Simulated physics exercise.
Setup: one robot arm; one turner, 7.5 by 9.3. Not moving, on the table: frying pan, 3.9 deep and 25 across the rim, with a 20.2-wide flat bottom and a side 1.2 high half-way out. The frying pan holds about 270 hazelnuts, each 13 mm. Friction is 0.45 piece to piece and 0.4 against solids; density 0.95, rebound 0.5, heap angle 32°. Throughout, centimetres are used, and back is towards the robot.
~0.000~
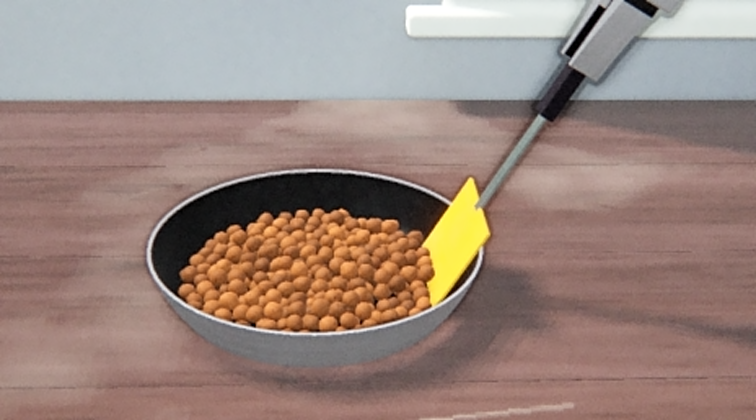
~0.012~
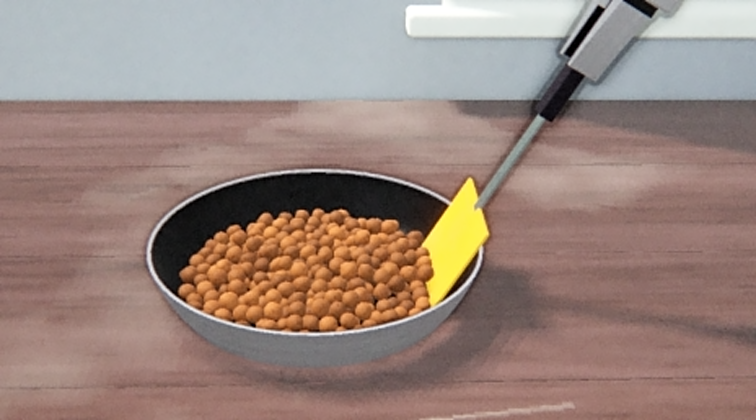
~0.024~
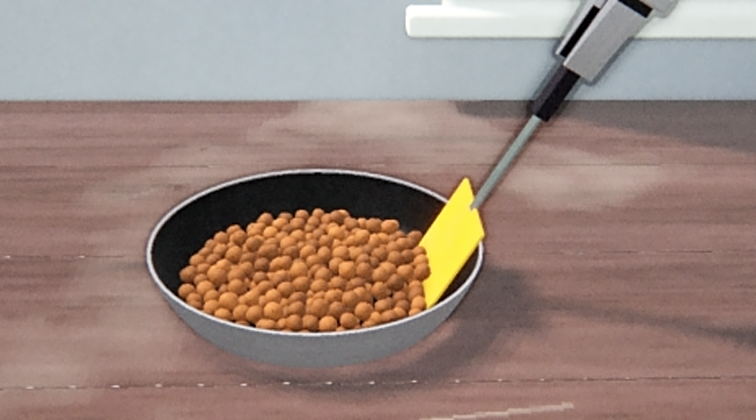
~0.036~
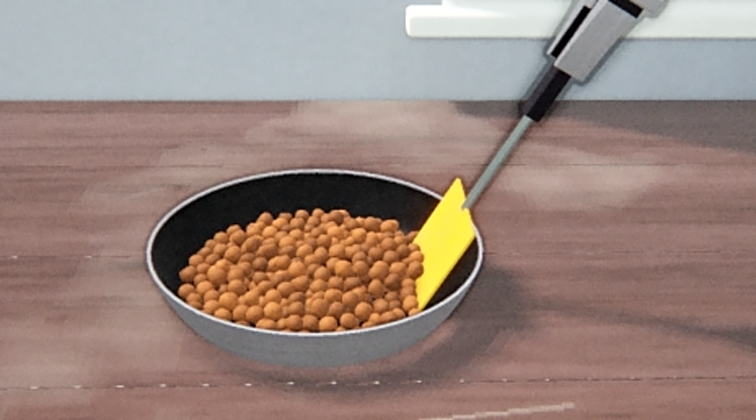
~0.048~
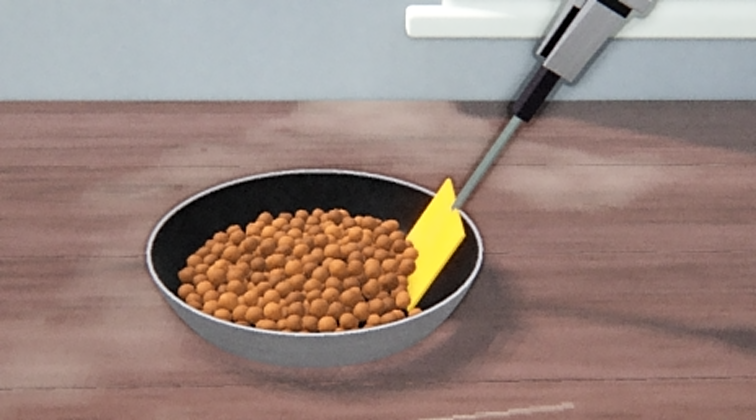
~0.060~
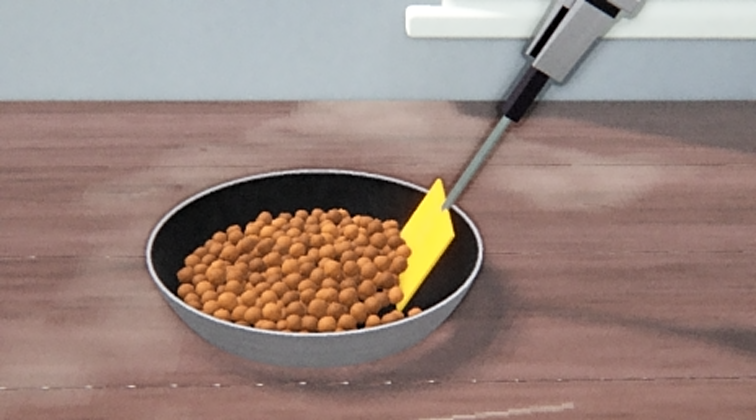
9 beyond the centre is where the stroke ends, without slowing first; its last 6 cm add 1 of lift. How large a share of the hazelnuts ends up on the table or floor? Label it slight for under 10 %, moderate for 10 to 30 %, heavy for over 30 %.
Label: Moderate.
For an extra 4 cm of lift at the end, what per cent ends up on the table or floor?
I'd reckon around 20 per cent.
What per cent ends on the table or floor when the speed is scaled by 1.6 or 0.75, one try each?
The two tries give roughly 25 and 10 in a hundred.
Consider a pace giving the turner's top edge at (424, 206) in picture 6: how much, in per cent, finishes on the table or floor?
I'd say around 30 per cent.
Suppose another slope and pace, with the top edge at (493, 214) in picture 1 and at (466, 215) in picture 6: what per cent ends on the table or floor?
Some 10 percent ends up on the table or floor.
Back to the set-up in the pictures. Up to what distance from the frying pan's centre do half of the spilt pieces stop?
Roughly 20 centimetres.
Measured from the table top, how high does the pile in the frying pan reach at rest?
About 5.5 cm above the table.
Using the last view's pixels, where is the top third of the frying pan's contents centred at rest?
Close to pixel (194, 254).
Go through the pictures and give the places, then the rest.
The first picture shows the turner top edge at (480, 205), sloping 60°; upper third of the load around (321, 266), from x 185 to 425, top at y 215; 272 in the frying pan.
The second picture shows the turner top edge at (479, 205), sloping 60°; upper third of the load around (321, 266), from x 185 to 425, top at y 215.
The third picture shows the turner top edge at (475, 205), sloping 60°; upper third of the load around (322, 266), from x 185 to 425, top at y 215.
The fourth picture shows the turner top edge at (466, 206), sloping 60°; upper third of the load around (320, 265), from x 185 to 415, top at y 215.
The fifth picture shows the turner top edge at (456, 206), sloping 60°; upper third of the load around (325, 263), from x 185 to 415, top at y 215.
The sixth picture shows the turner top edge at (446, 206), sloping 60°; upper third of the load around (327, 262), from x 185 to 415, top at y 215; 272 in the frying pan.
After 0.15 s, sloping 60°, highest piece 5 above the table; 272 in the frying pan.
After 0.23 s, sloping 60°, highest piece 6 above the table; 272 in the frying pan.
After 0.48 s, sloping 60°, highest piece 9 above the table; 213 in the frying pan, 45 on the table or floor, 14 on the blade or in flight.
After 1.53 s, sloping 60°, highest piece 5 above the table; 212 in the frying pan, 60 on the table or floor.
In the end, 212 in the frying pan, 60 on the table or floor. That is 22 % on the table or floor.
